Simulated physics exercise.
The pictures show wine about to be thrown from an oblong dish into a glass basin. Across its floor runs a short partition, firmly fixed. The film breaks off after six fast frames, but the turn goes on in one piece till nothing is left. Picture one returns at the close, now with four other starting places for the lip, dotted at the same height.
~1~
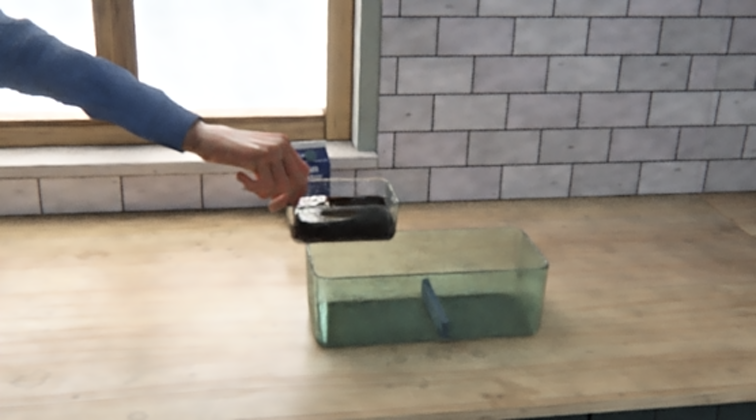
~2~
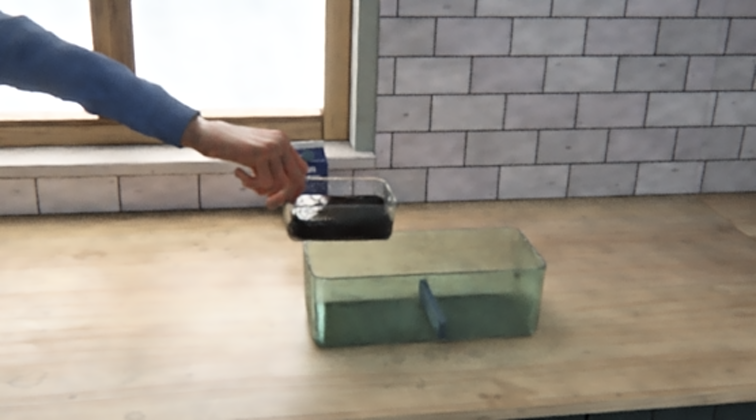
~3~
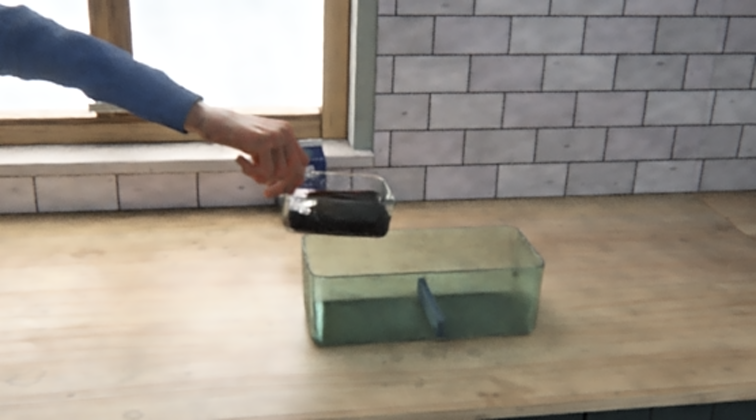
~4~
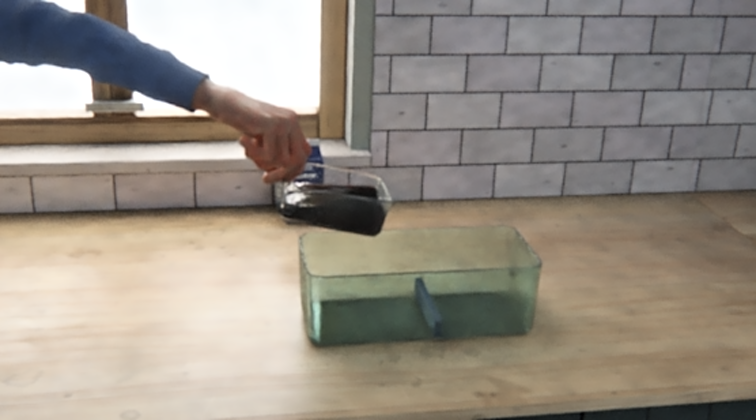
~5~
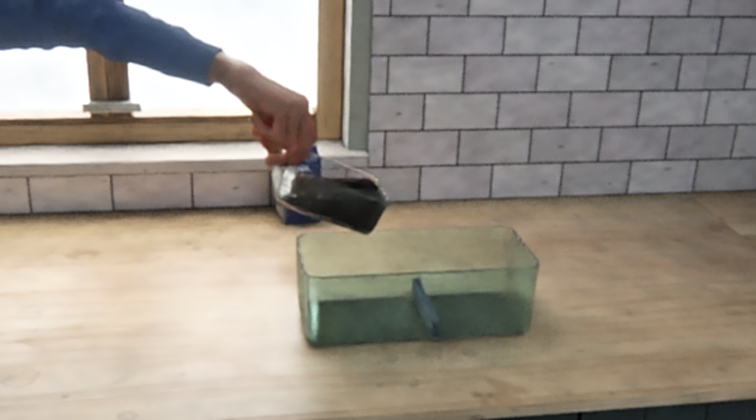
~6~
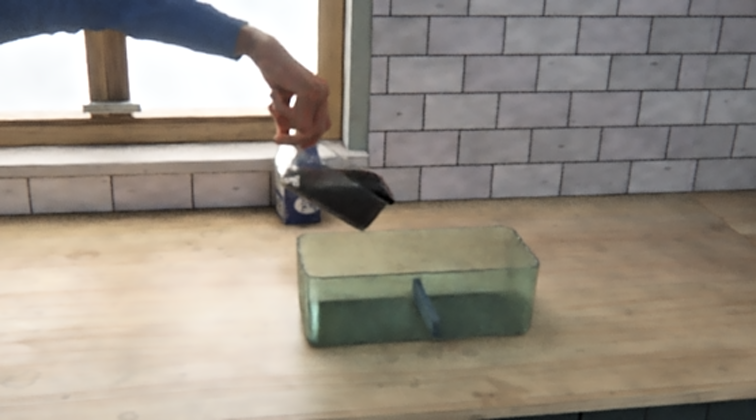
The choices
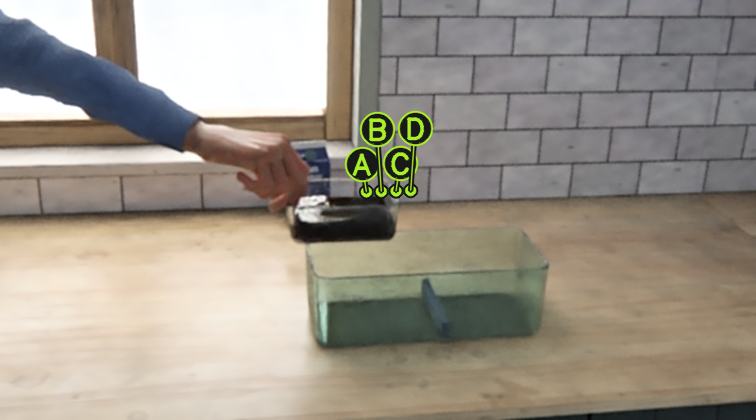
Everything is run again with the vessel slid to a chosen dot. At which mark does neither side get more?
The best spot is B.
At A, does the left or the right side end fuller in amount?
More ends on the left.
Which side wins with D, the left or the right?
More ends on the right.
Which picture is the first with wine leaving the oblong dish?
Picture 6.
In lime, A at (366, 191); B at (381, 191); C at (396, 191); D at (410, 190).
With A, about 83 % ends left of the wall and 16 % right of it.
With B, about 50 % ends left of the wall and 49 % right of it.
With C, about 19 % ends left of the wall and 81 % right of it.
With D, about 11 % ends left of the wall and 88 % right of it.
